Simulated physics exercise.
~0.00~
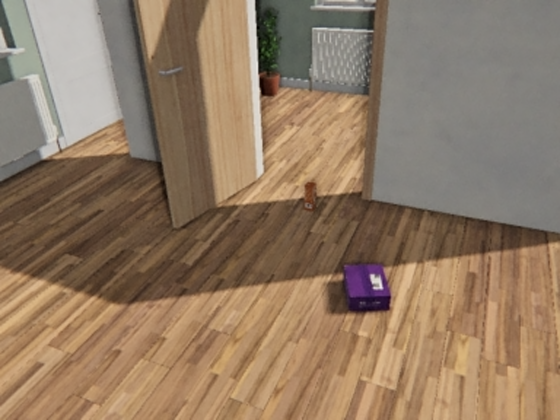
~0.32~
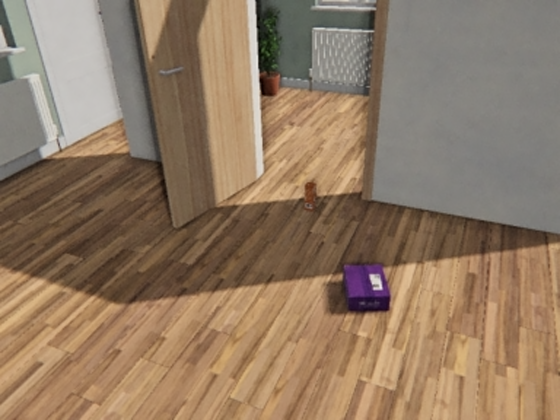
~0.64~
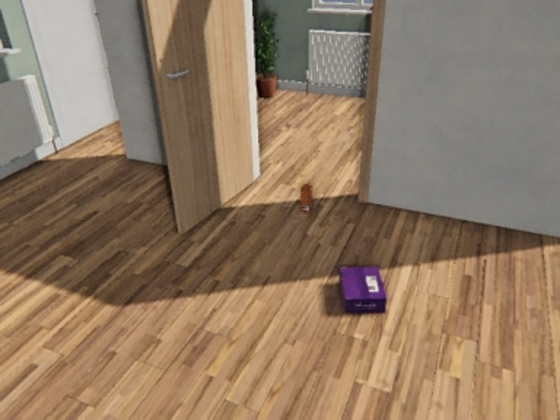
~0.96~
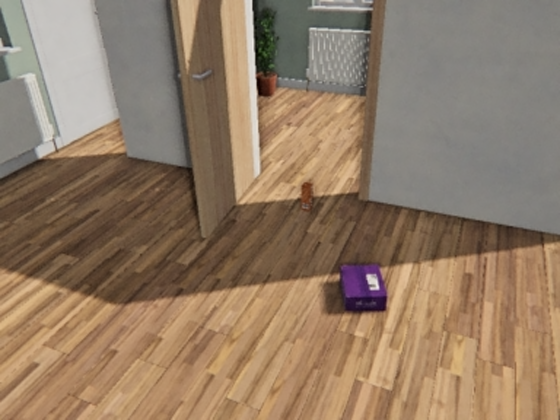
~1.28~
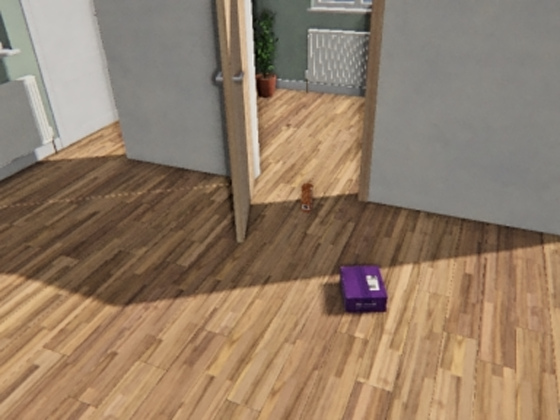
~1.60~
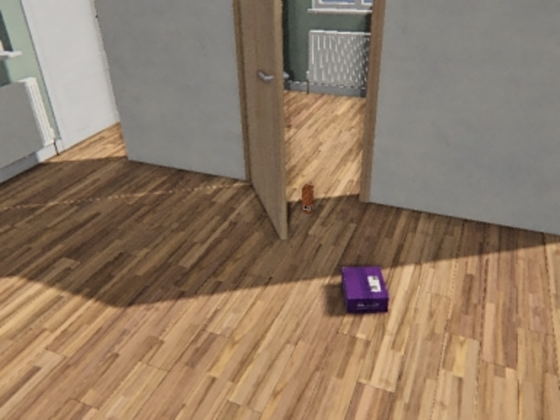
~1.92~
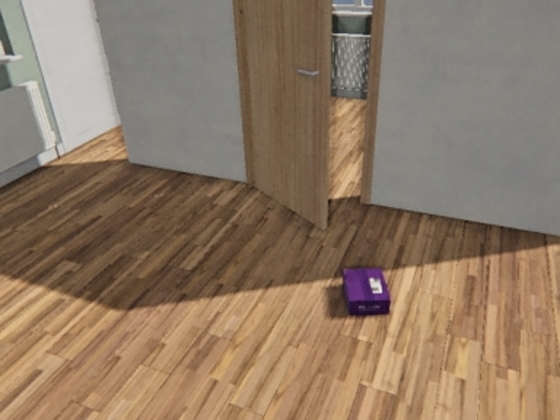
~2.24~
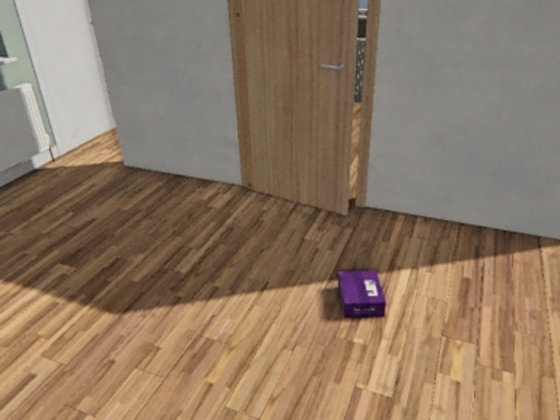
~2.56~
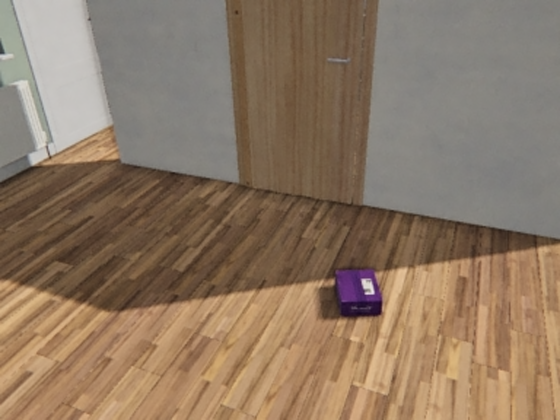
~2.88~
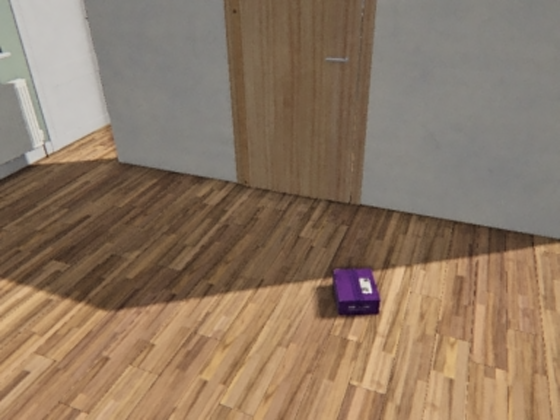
In a sunlit wood-floored room, an open door swings fully shut, hiding a small orange object, while a purple box stays put.
